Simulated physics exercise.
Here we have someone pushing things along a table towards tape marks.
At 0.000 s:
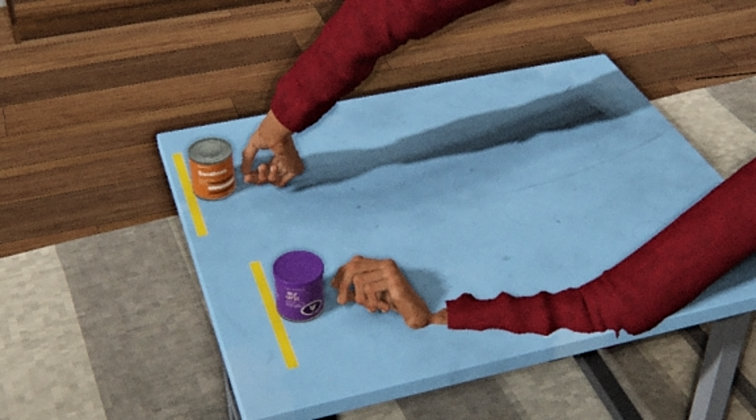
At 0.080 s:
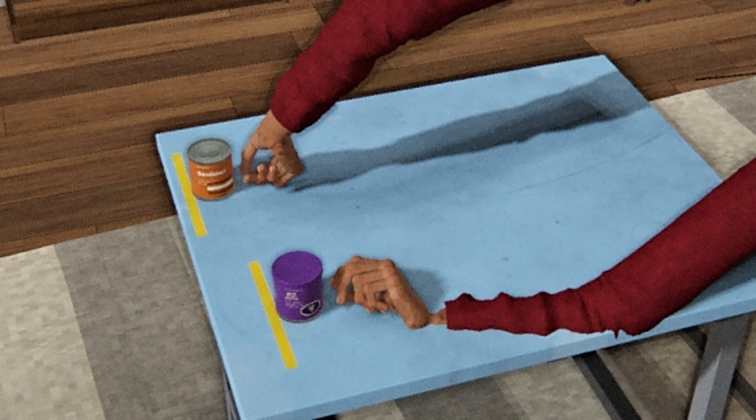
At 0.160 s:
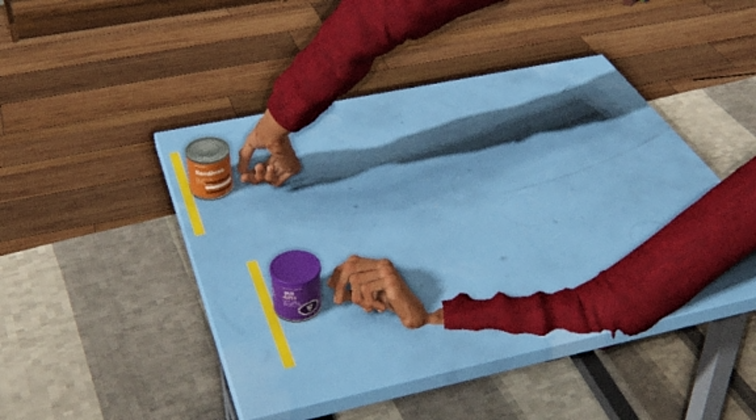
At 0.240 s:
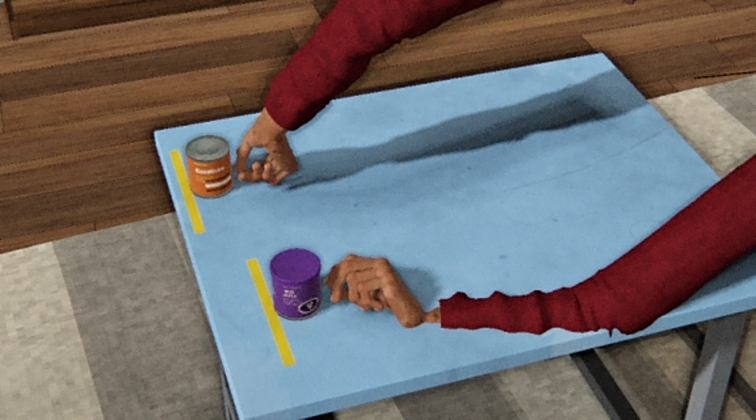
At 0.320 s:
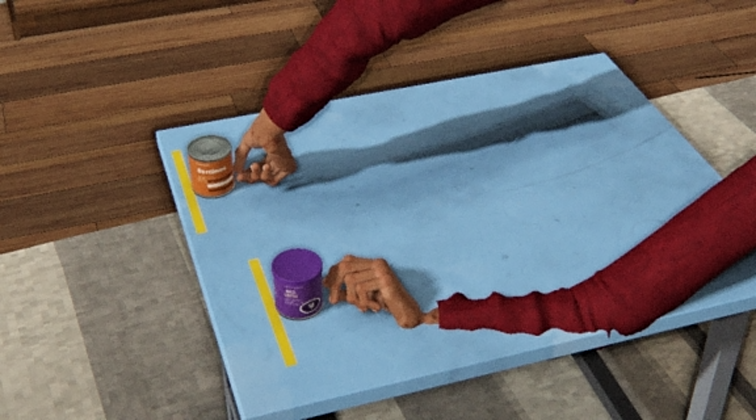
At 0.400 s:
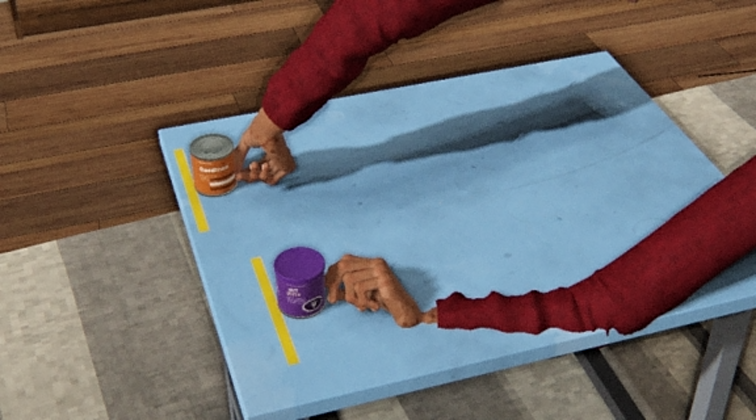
On a pale blue table above a wooden floor and grey rug, an orange pot and a purple pot stand beside yellow tape marks, with a red-sleeved hand just right of each. The hands edge very slightly left to the pots' sides, while the pots themselves show almost no movement.
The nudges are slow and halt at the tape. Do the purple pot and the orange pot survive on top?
The purple pot is still on the table, the orange pot drops to the floor.
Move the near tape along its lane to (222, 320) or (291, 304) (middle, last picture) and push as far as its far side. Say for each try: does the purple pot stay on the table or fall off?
Try by try, it comes down; stays up.
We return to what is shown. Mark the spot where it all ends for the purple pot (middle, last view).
Roughly at (242, 296).
After 1.60 s, purple pot moved about its own width near (247, 295); orange pot tipped 21° from how it was near (160, 179).
After 1.94 s, purple pot moved about its own width near (242, 296); orange pot falling near (138, 355).
After 2.20 s, purple pot moved about its own width near (242, 296); orange pot falling.
At rest (2.8 s), the purple pot stays on the table, near (242, 296); the orange pot goes over the edge.
